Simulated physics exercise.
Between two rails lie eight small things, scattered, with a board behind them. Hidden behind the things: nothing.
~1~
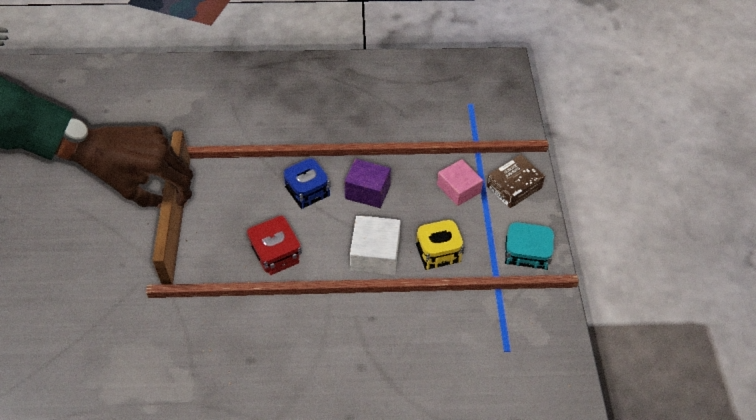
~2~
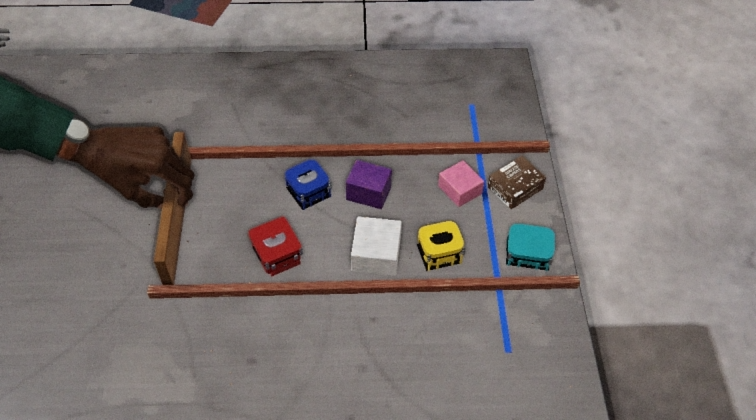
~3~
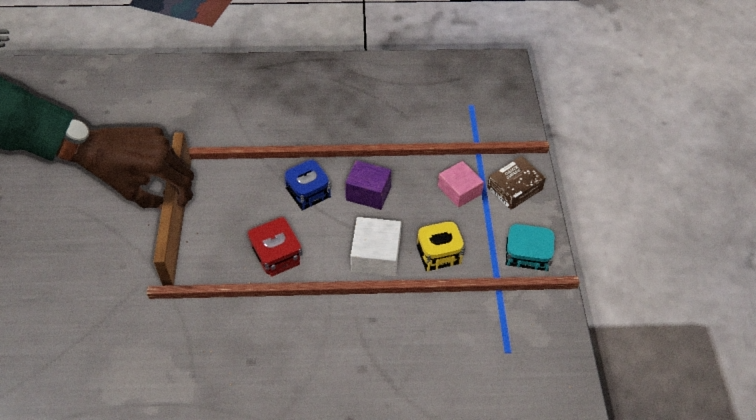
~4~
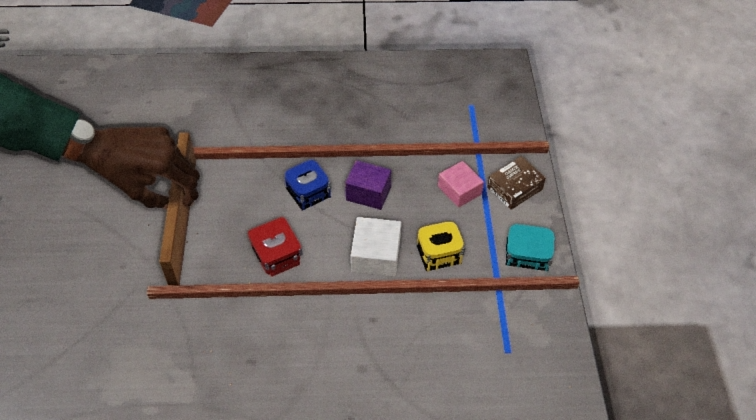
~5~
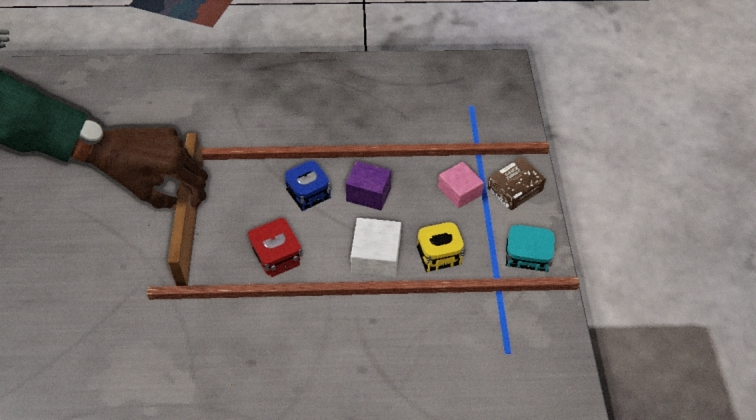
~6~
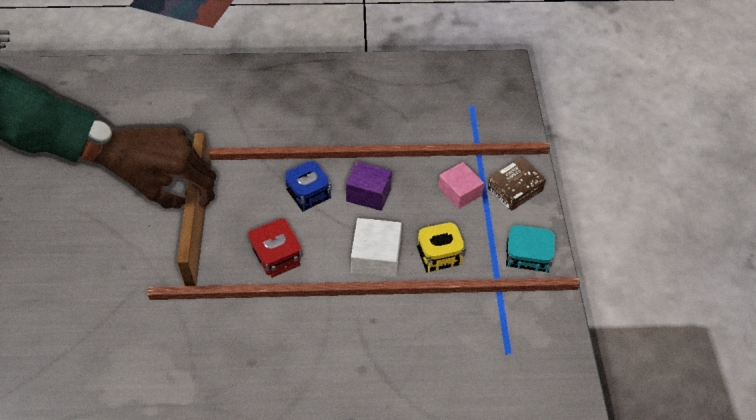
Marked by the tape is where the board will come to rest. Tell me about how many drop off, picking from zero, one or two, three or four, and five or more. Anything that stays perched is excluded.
The answer is three or four.
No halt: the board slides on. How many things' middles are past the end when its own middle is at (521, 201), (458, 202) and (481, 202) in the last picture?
Respectively, 6, 2 and 4.
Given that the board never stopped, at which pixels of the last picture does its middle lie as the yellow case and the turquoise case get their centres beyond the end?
Middle: Roughly (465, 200); roughly (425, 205).
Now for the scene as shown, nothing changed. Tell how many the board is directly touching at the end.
That would be 2 of them.
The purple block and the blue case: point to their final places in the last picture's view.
Roughly (538, 180), and the other roughly (503, 189).
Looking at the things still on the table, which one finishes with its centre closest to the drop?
The white block winds up nearest.
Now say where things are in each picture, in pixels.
In the first frame, turquoise case (529, 246); brown box (515, 181); pink block (460, 183); board (173, 206); tape (487, 213).
In the second frame, brown box (517, 182); board (174, 207).
In the third frame, pink block (461, 184); yellow case (440, 246).
In the fourth frame, turquoise case (529, 248); white block (376, 247).
In the fifth frame, brown box (516, 183); red case (276, 248).
In the sixth frame, turquoise case (530, 249); brown box (517, 184); pink block (461, 185); board (195, 208); tape (488, 216).
A little later, none off yet; turquoise case at rest near (530, 249); brown box at rest near (517, 184); pink block at rest near (461, 185).
Next, none off yet; turquoise case tilted well over near (590, 249); brown box shifted about its own width near (563, 186); pink block shifted well along near (526, 188).
When it is over, the number that fall off is three or four; down, yellow case, pink block, brown box and turquoise case.
